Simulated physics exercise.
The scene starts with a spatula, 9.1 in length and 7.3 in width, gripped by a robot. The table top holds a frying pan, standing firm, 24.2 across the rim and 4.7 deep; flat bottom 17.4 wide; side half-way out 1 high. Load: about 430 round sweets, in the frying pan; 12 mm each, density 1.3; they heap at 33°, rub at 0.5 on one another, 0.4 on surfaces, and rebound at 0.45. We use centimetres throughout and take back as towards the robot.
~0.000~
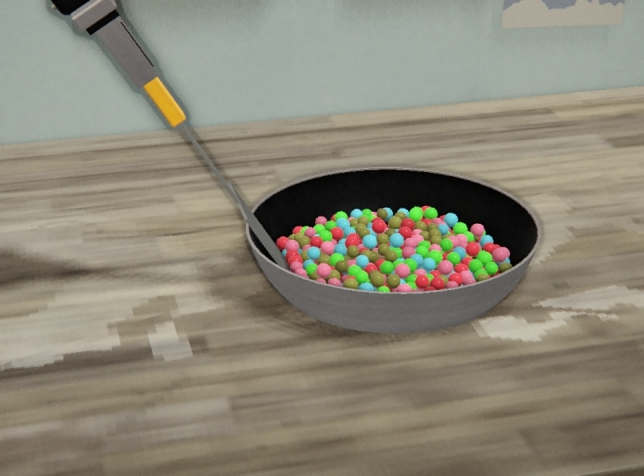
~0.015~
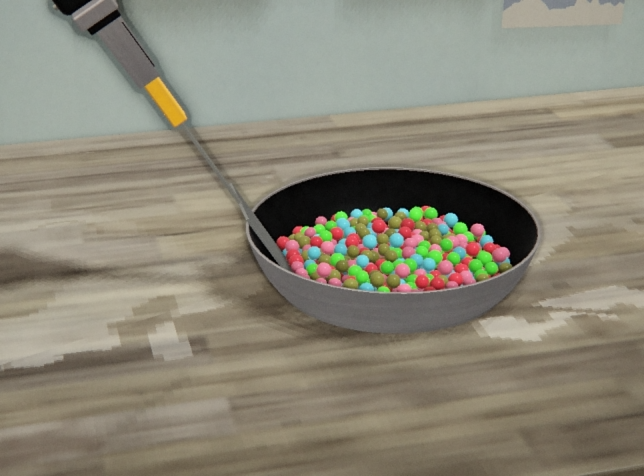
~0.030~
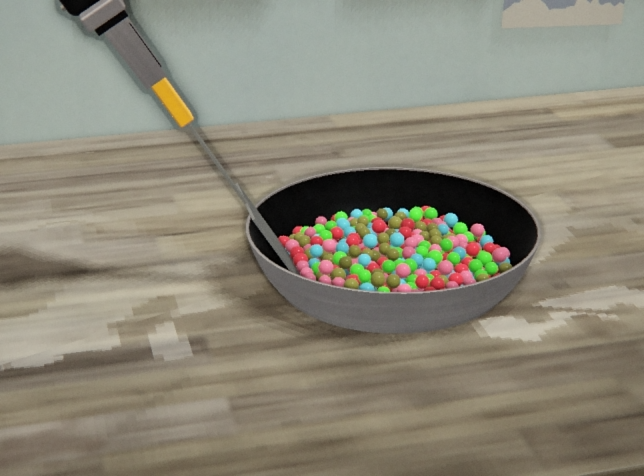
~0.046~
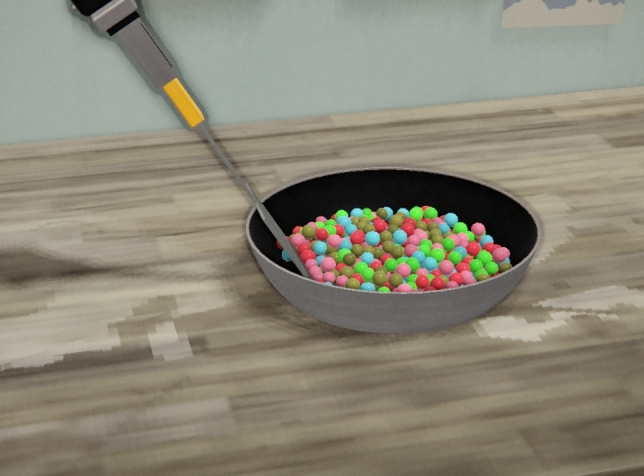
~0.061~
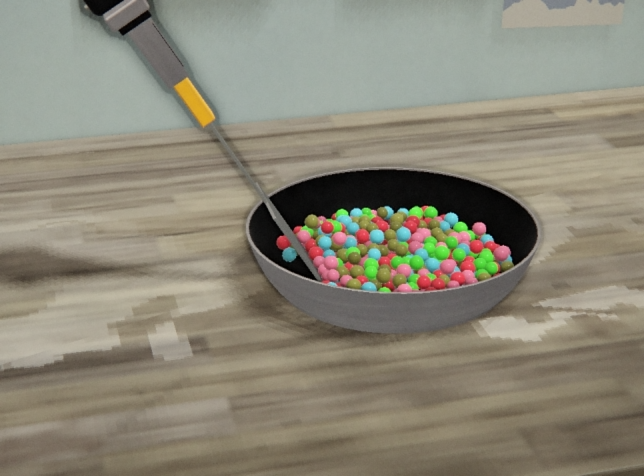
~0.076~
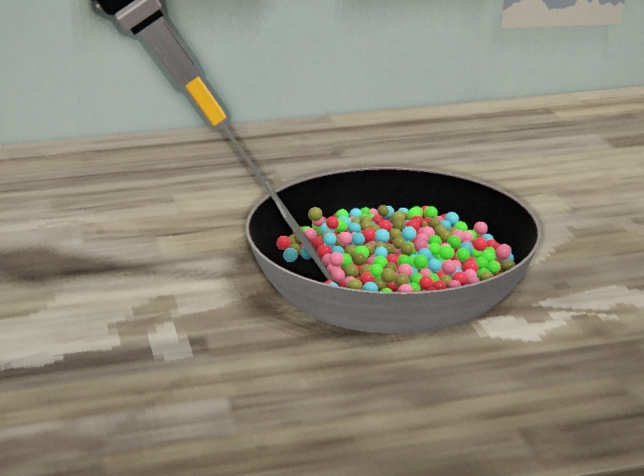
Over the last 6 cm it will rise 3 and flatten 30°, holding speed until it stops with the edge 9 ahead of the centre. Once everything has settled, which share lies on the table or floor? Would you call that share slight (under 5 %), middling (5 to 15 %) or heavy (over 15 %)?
It is middling.
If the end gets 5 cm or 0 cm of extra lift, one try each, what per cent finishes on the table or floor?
Roughly 15 % and then 5 %.
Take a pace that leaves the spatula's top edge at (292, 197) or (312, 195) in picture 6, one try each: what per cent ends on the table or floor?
Respectively, some 15 and 25 per cent.
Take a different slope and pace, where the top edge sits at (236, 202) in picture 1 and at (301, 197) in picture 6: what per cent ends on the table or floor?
It works out to about 25 %, more or less.
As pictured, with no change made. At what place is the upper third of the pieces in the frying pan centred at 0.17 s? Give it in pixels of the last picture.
(418, 245).
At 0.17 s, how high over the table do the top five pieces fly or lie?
Height: Approx. 5 cm.
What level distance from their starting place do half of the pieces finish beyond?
It comes out at about 3 cm.
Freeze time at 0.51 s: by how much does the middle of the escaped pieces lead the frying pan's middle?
Some 16 centimetres ahead.
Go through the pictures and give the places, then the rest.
In the first frame, spatula top edge at (237, 200), sloping 59°; upper third of the load around (385, 252), from x 285 to 505, top at y 215; 426 in the frying pan.
In the second frame, spatula top edge at (238, 201), sloping 59°; upper third of the load around (385, 253), from x 285 to 505, top at y 215.
In the third frame, spatula top edge at (245, 201), sloping 59°; upper third of the load around (383, 254), from x 285 to 505, top at y 215.
In the fourth frame, spatula top edge at (255, 201), sloping 59°; upper third of the load around (386, 251), from x 285 to 505, top at y 215.
In the fifth frame, spatula top edge at (265, 200), sloping 59°; upper third of the load around (391, 250), from x 285 to 505, top at y 215.
In the sixth frame, spatula top edge at (275, 199), sloping 59°; upper third of the load around (395, 249), from x 285 to 510, top at y 210; 426 in the frying pan.
After 0.17 s, sloping 59°, highest piece 5 above the table; 426 in the frying pan.
After 0.27 s, sloping 48°, highest piece 6 above the table; 426 in the frying pan.
After 0.51 s, sloping 29°, highest piece 7 above the table; 383 in the frying pan, 39 on the table or floor, 4 on the blade or in flight.
After 1.56 s, sloping 29°, highest piece 6 above the table; 382 in the frying pan, 44 on the table or floor.
At rest, 382 in the frying pan, 44 on the table or floor. That is 10 % on the table or floor.
